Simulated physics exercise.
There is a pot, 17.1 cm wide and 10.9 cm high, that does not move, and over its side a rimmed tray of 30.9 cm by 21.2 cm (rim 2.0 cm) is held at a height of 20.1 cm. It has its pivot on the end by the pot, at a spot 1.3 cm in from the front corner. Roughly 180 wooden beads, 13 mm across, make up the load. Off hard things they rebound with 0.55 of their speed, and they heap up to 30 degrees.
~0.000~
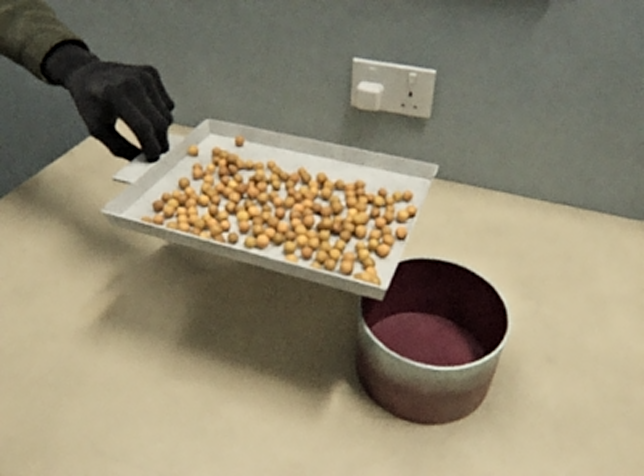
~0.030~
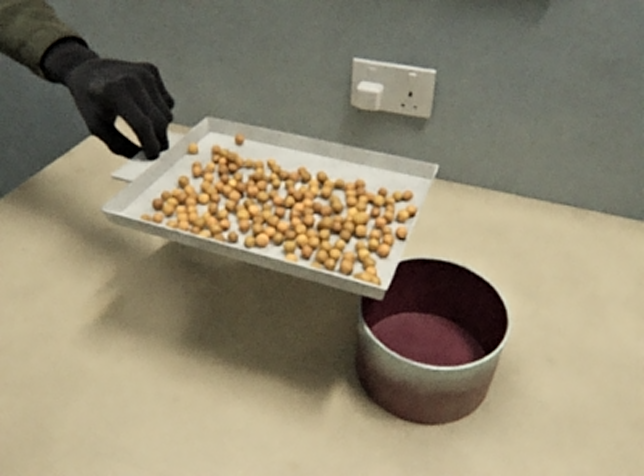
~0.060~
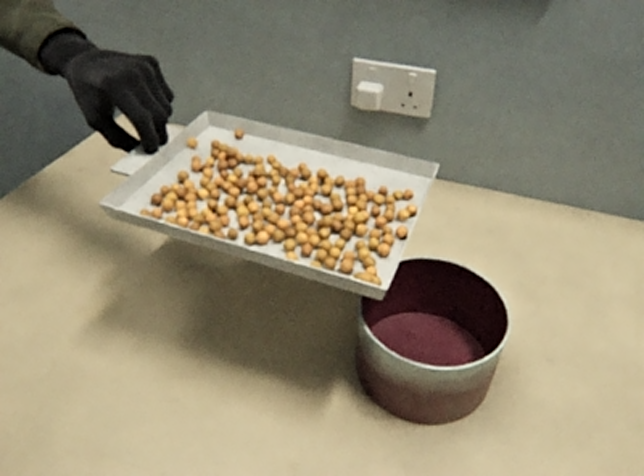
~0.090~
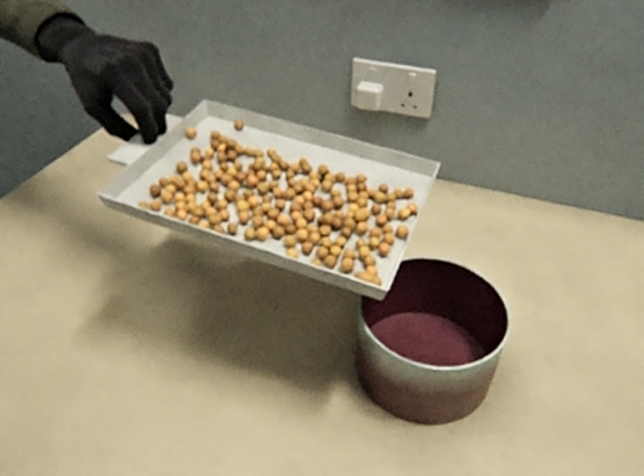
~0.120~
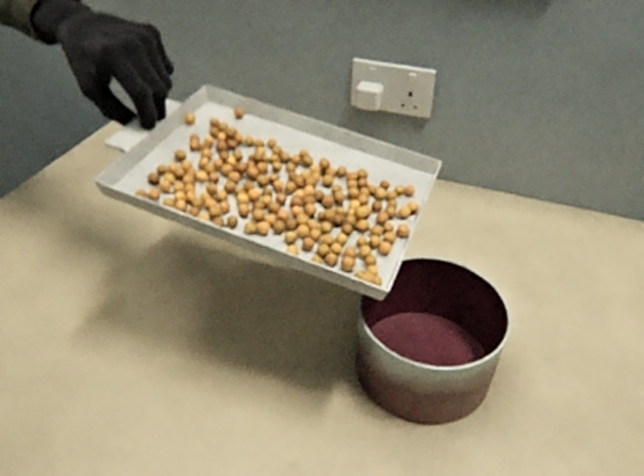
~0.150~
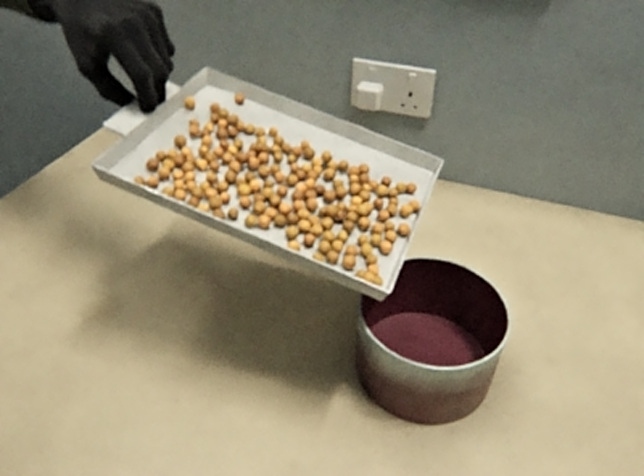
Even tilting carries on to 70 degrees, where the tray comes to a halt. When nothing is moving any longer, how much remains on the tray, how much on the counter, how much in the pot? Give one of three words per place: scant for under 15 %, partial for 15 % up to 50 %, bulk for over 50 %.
Tray - partial, counter - partial, pot - partial.
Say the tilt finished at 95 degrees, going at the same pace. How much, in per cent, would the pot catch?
I'd expect some 35 per cent in the pot.
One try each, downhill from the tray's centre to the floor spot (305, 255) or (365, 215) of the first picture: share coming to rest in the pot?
The share comes to about 0 in a hundred, then about 35 in a hundred.
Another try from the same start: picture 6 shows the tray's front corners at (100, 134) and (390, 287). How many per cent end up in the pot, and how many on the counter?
In the pot: 40 per cent; on the counter: 25 per cent.
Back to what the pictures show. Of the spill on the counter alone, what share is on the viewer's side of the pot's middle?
Some 90 per cent.
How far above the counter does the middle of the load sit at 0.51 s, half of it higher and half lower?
Some 30 cm.
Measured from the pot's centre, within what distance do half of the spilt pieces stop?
Some 24 cm, give or take.
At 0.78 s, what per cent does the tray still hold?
Value: About 55%.
Then, at 0.37 s, tilt 42 degrees; the tray holds 100 %, the pot 0 %.
Then, at 0.51 s, tilt 61 degrees; the tray holds 100 %, the pot 0 %.
After 0.78 s, tilt 70 degrees; the tray holds 55 %, the pot 5 %.
At rest (2.6 s), tray 40 %, counter 40 %, pot 25 %.
